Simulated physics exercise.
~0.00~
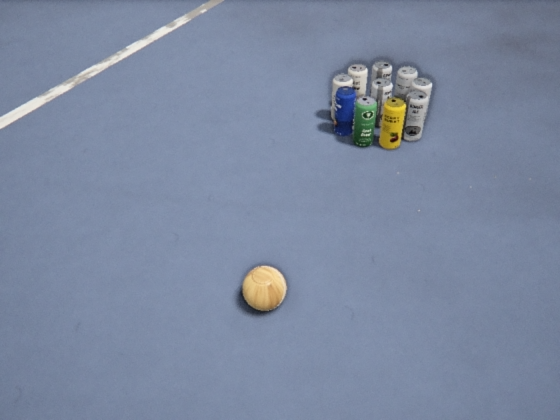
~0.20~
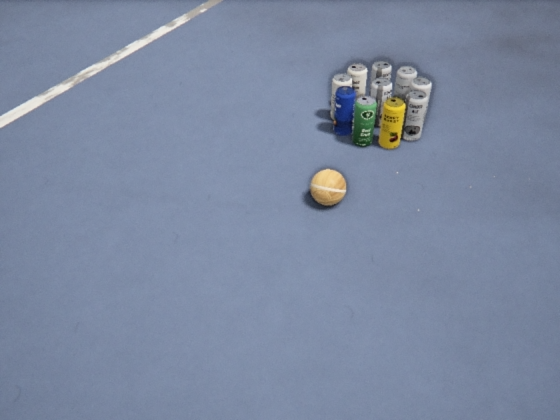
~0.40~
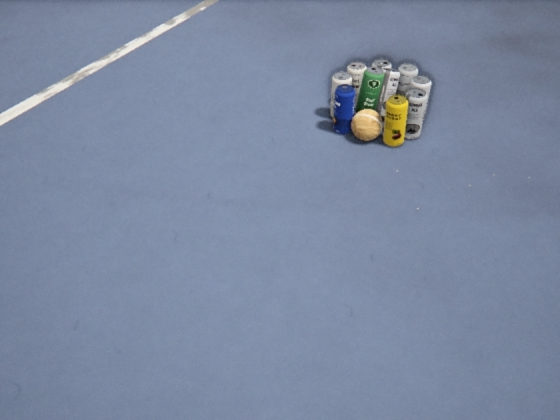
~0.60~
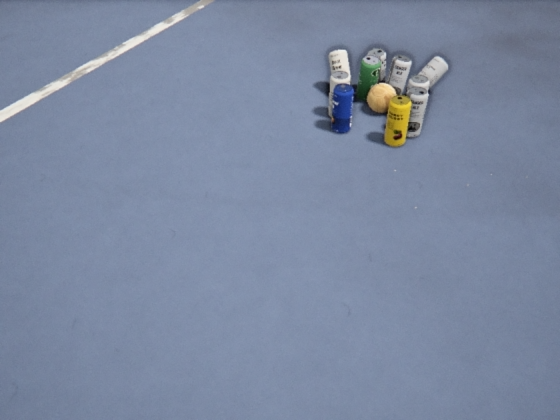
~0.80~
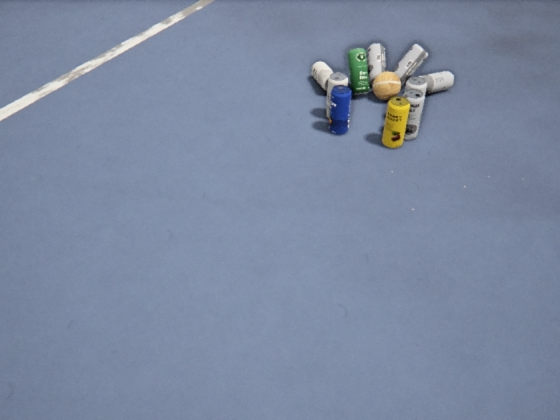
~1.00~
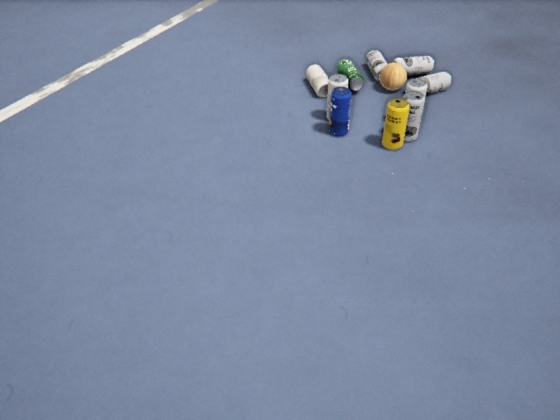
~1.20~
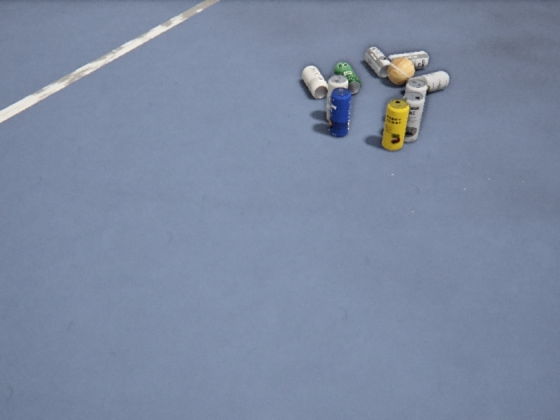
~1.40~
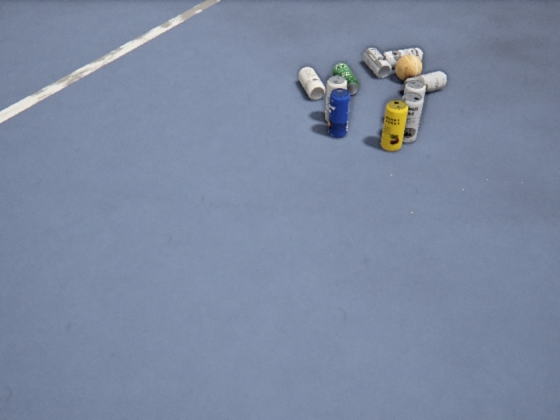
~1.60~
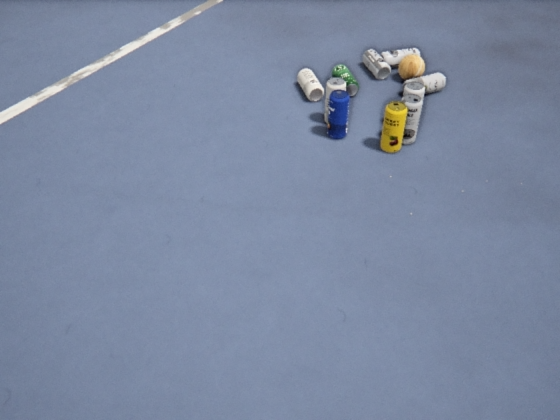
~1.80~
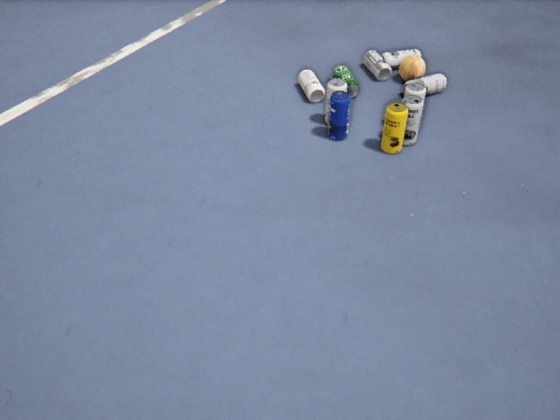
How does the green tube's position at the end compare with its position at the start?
At the start the green tube stands upright at the front of the cluster. By the end it lies on its side, farther back behind the blue tube.
